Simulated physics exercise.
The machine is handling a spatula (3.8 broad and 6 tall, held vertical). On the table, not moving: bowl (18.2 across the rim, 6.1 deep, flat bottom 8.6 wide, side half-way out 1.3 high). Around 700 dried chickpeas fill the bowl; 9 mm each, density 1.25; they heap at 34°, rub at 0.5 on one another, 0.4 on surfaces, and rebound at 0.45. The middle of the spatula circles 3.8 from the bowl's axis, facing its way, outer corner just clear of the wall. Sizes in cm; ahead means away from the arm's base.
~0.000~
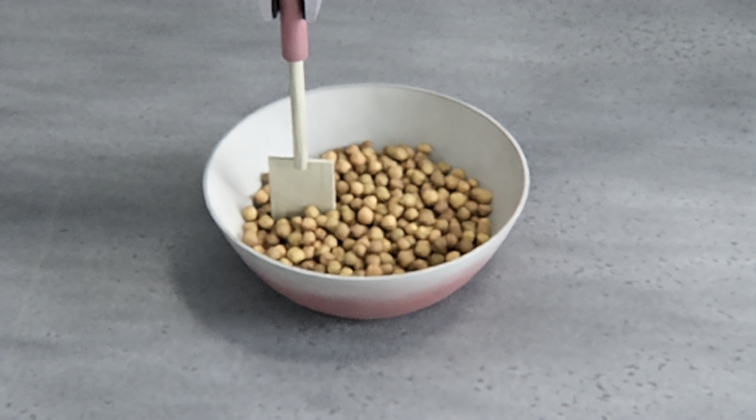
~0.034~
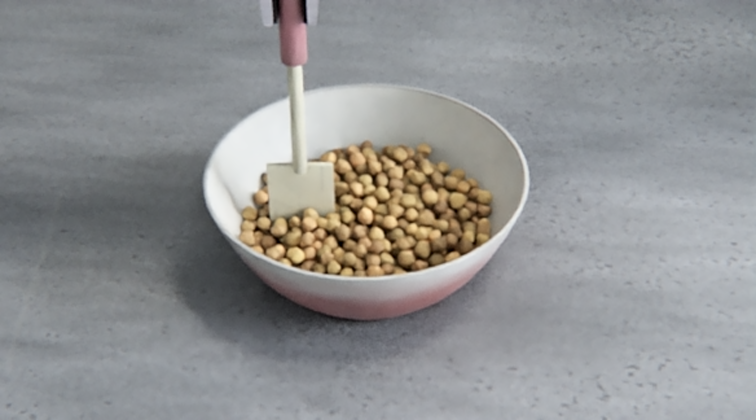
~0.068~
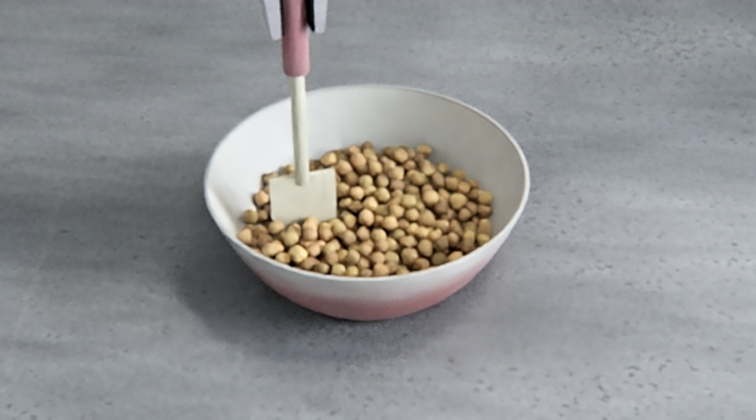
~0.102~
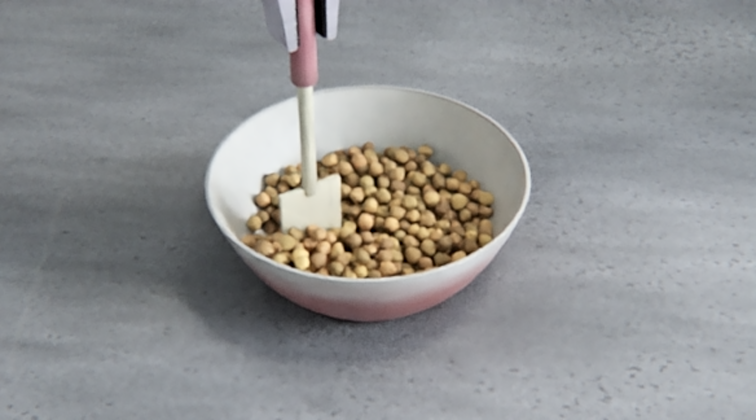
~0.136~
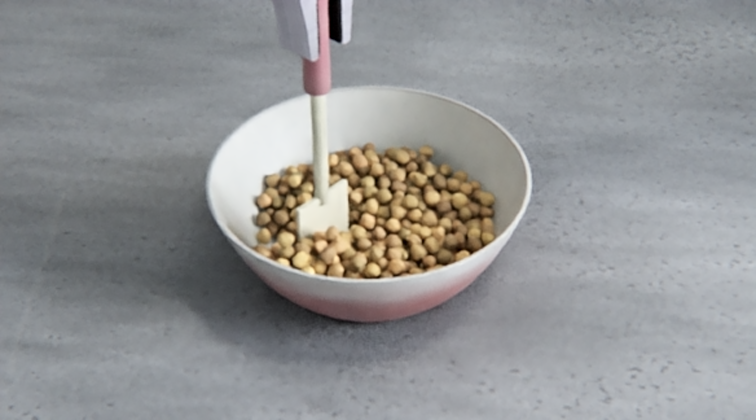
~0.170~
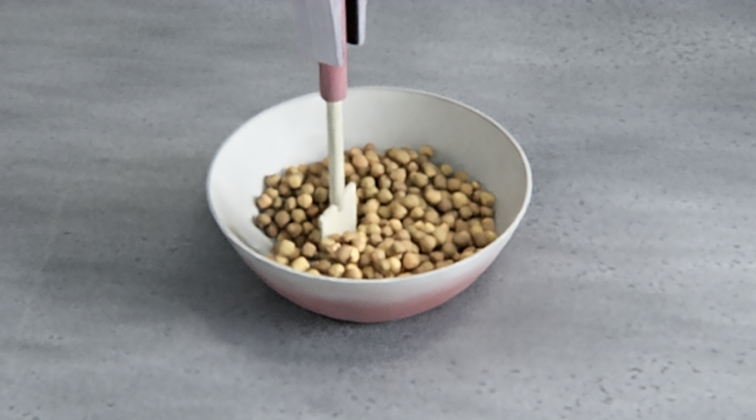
A robotic arm moves an upright spatula slowly rightward through chickpeas in a bowl, turning it.
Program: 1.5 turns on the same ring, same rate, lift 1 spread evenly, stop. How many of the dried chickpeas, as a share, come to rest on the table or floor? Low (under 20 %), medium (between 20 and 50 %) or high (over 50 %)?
Answer: Low; under 20 % of the dried chickpeas finish on the table or floor.
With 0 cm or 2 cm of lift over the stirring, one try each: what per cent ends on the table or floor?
About 0 and 0 per cent.
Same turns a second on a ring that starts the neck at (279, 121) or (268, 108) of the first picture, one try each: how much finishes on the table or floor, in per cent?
Some 5 and 5 per cent.
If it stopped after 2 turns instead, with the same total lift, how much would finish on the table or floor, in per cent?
Then about 0 per cent.
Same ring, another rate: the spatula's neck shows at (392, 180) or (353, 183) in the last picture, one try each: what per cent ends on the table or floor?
Some 15 and 0 per cent.
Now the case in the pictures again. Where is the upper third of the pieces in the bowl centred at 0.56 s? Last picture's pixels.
At about (371, 146).
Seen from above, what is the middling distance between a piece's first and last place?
Some 6 cm.
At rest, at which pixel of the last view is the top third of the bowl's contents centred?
Near (442, 195).
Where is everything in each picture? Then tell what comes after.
The first frame shows spatula neck at (299, 138), 0° round; upper third of the load around (377, 214), from x 250 to 485, top at y 145; 695 in the bowl.
The second frame shows spatula neck at (299, 143), 7° round; upper third of the load around (375, 216), from x 245 to 485, top at y 145.
The third frame shows spatula neck at (301, 154), 22° round; upper third of the load around (368, 229), from x 245 to 485, top at y 150.
The fourth frame shows spatula neck at (308, 164), 38° round; upper third of the load around (371, 237), from x 250 to 485, top at y 150.
The fifth frame shows spatula neck at (321, 173), 54° round; upper third of the load around (372, 241), from x 260 to 485, top at y 150.
The sixth frame shows spatula neck at (337, 180), 70° round; upper third of the load around (384, 245), from x 260 to 490, top at y 150; 695 in the bowl.
By 0.56 s, 254° round, highest piece 7 above the table; 689 in the bowl, 1 on the table or floor, 5 in flight or on the tool.
By 0.96 s, 79° round, highest piece 7 above the table; 686 in the bowl, 9 on the table or floor.
By 1.35 s, 180° round, highest piece 7 above the table; 685 in the bowl, 10 on the table or floor.
By 2.05 s, 180° round, highest piece 7 above the table; 685 in the bowl, 10 on the table or floor.
Final count, 685 in the bowl, 10 on the table or floor. That is 1 % on the table or floor.
